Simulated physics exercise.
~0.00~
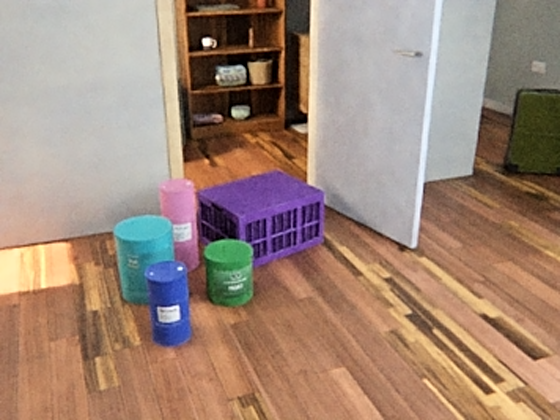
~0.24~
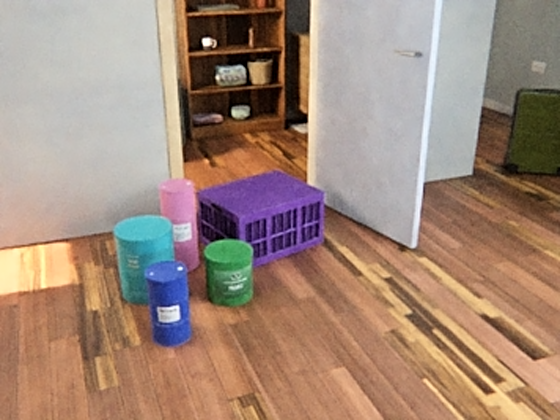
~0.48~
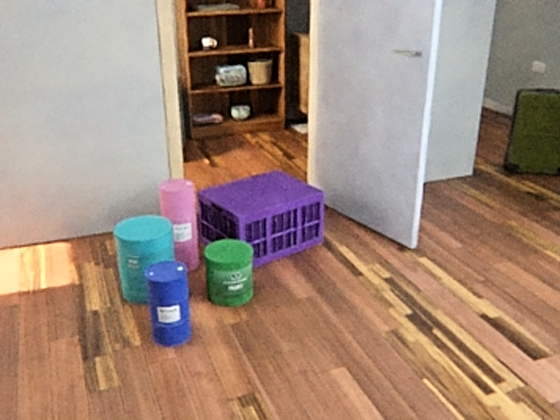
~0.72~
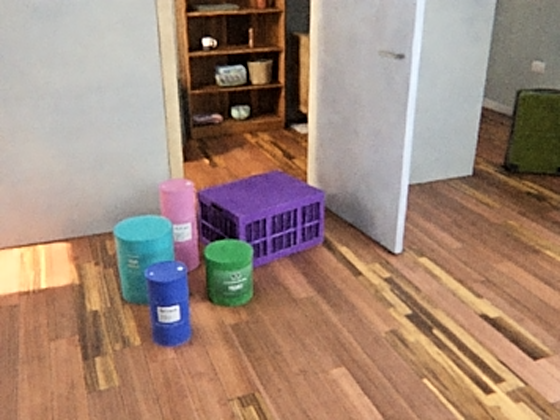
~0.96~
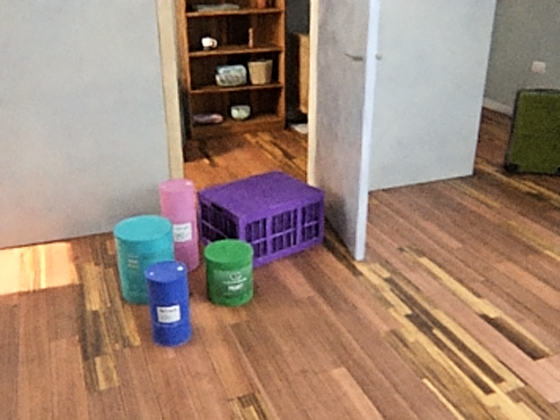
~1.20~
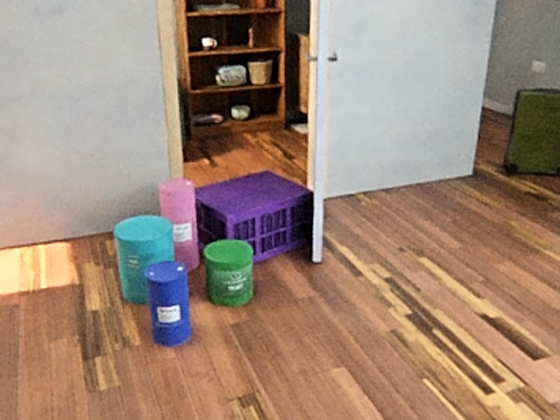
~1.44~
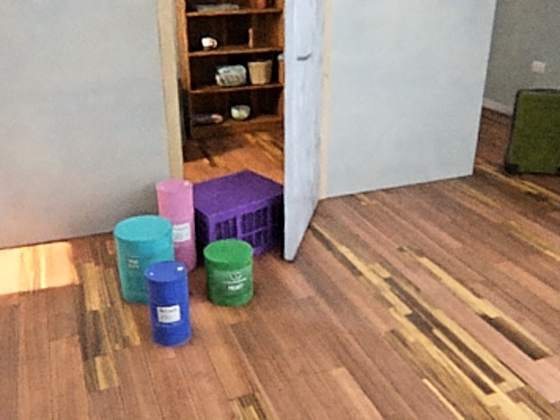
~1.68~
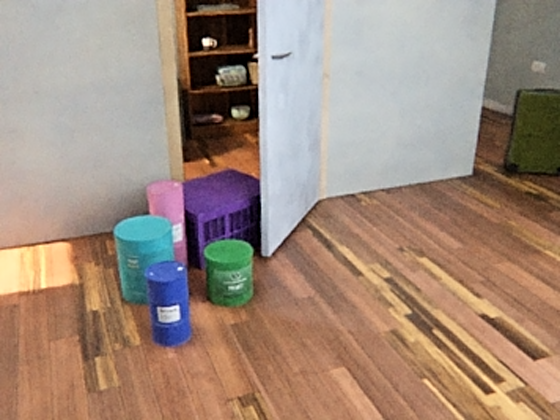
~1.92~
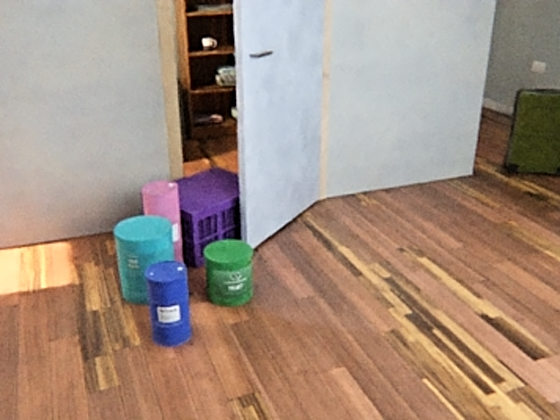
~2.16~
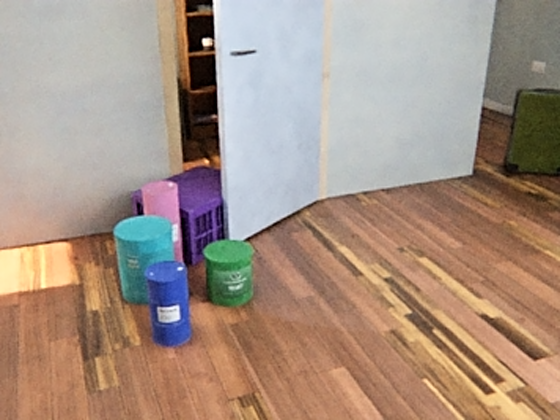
Purple crate sliding left behind coloured canisters as an open door swings towards its frame, nudging the pink one, ending partly open.
